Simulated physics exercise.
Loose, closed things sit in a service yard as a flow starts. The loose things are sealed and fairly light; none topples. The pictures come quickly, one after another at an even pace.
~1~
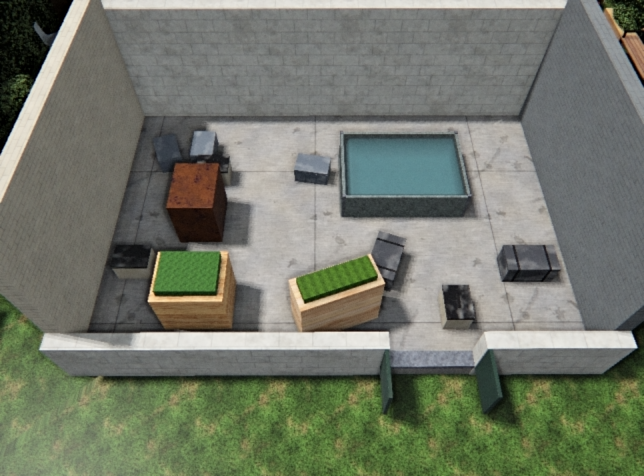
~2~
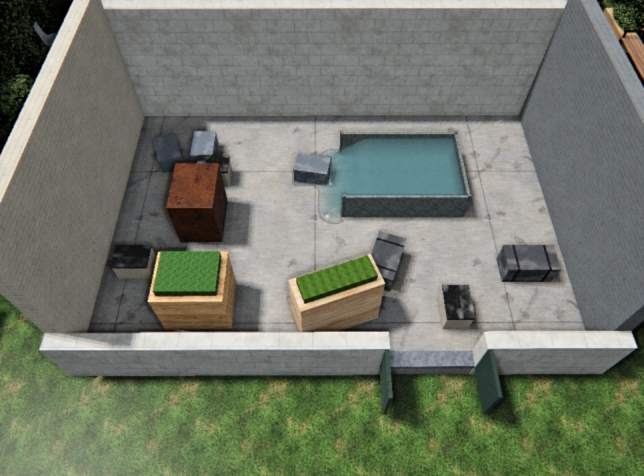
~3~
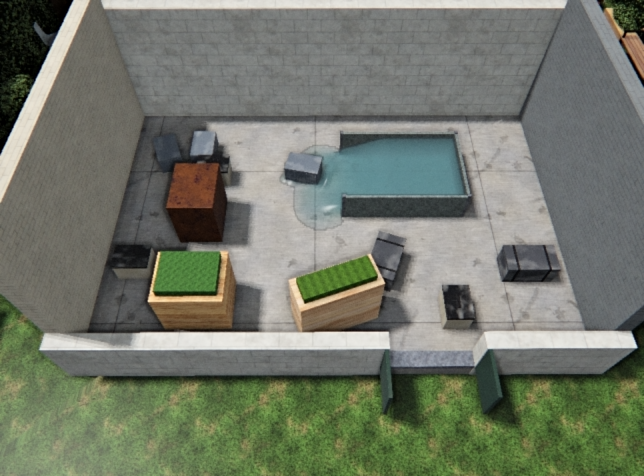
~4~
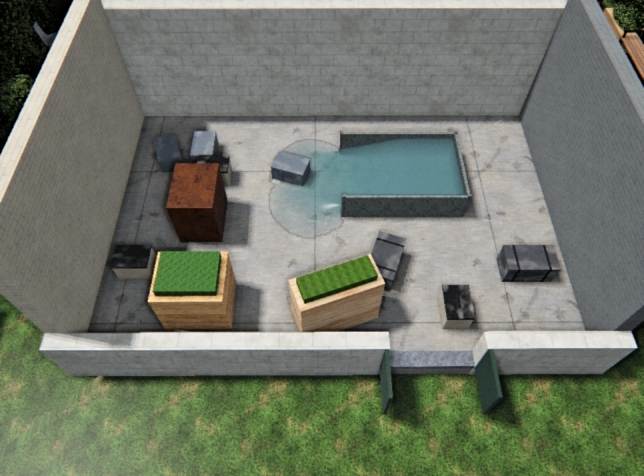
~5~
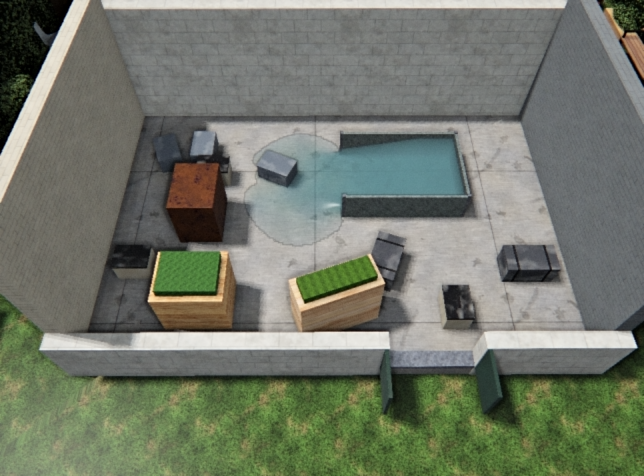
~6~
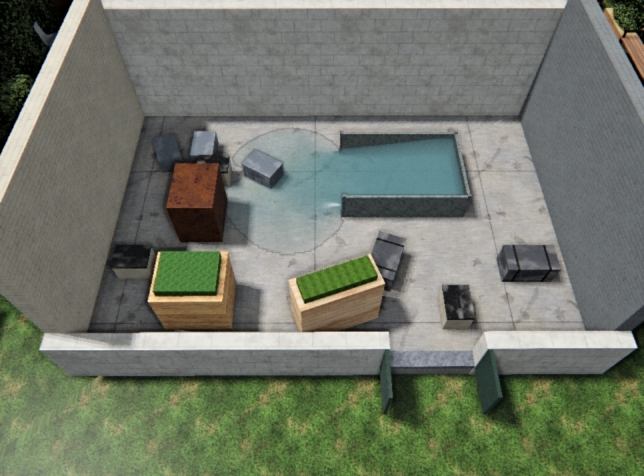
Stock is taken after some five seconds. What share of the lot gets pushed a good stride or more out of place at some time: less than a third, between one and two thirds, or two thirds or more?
Share: A third up to two thirds.
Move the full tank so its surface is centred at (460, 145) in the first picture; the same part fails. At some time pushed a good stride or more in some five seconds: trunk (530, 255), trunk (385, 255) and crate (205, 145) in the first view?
Lab note - in sequence: Less than that; less than that; displaced that much.
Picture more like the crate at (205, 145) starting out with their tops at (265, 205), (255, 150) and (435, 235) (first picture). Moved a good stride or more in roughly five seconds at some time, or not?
Taking them one at a time: Goes the distance; goes the distance; falls short.
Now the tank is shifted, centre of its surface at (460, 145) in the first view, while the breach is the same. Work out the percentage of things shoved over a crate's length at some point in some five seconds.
Close to 60 %.
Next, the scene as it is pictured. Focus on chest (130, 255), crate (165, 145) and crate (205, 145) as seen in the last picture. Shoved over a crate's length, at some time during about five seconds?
Going through them in order: First got well clear, second got well clear, third got well clear.
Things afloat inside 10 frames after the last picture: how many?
1 in total.
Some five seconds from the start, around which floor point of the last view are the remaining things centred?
The mean position lies close to (267, 251).
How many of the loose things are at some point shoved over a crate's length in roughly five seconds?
So that is 5.
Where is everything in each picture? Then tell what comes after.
In the first frame, a crate at (313, 163), on the bottom; a crate at (167, 147) rests on the ground; 0 of 8 have shifted.
In the second frame, a crate at (312, 163), on the bottom; a crate at (167, 147) rests on the ground; 0 of 8 have shifted.
In the third frame, a crate at (303, 163) rests on the ground, close to its start; a crate at (167, 147) rests on the ground; 1 of 8 have shifted.
In the fourth frame, a crate at (291, 163), on the bottom, a stride from its start; a crate at (167, 147), on the bottom; 1 of 8 have shifted.
In the fifth frame, a crate at (277, 163) rests on the ground, a stride from its start; a crate at (167, 147) rests on the ground; 1 of 8 have shifted.
In the sixth frame, a crate at (262, 164), on the bottom, a stride from its start; a crate at (167, 147) rests on the ground; 1 of 8 have shifted.
A moment on, 1 of 8 are well off their spots; 0 afloat.
Next, 3 of 8 are well off their spots; 1 afloat.
Later, 3 of 8 are well off their spots; 4 afloat.
In the end, 5 of 8 are well off their spots, and 5 have been at some point; 5 afloat.
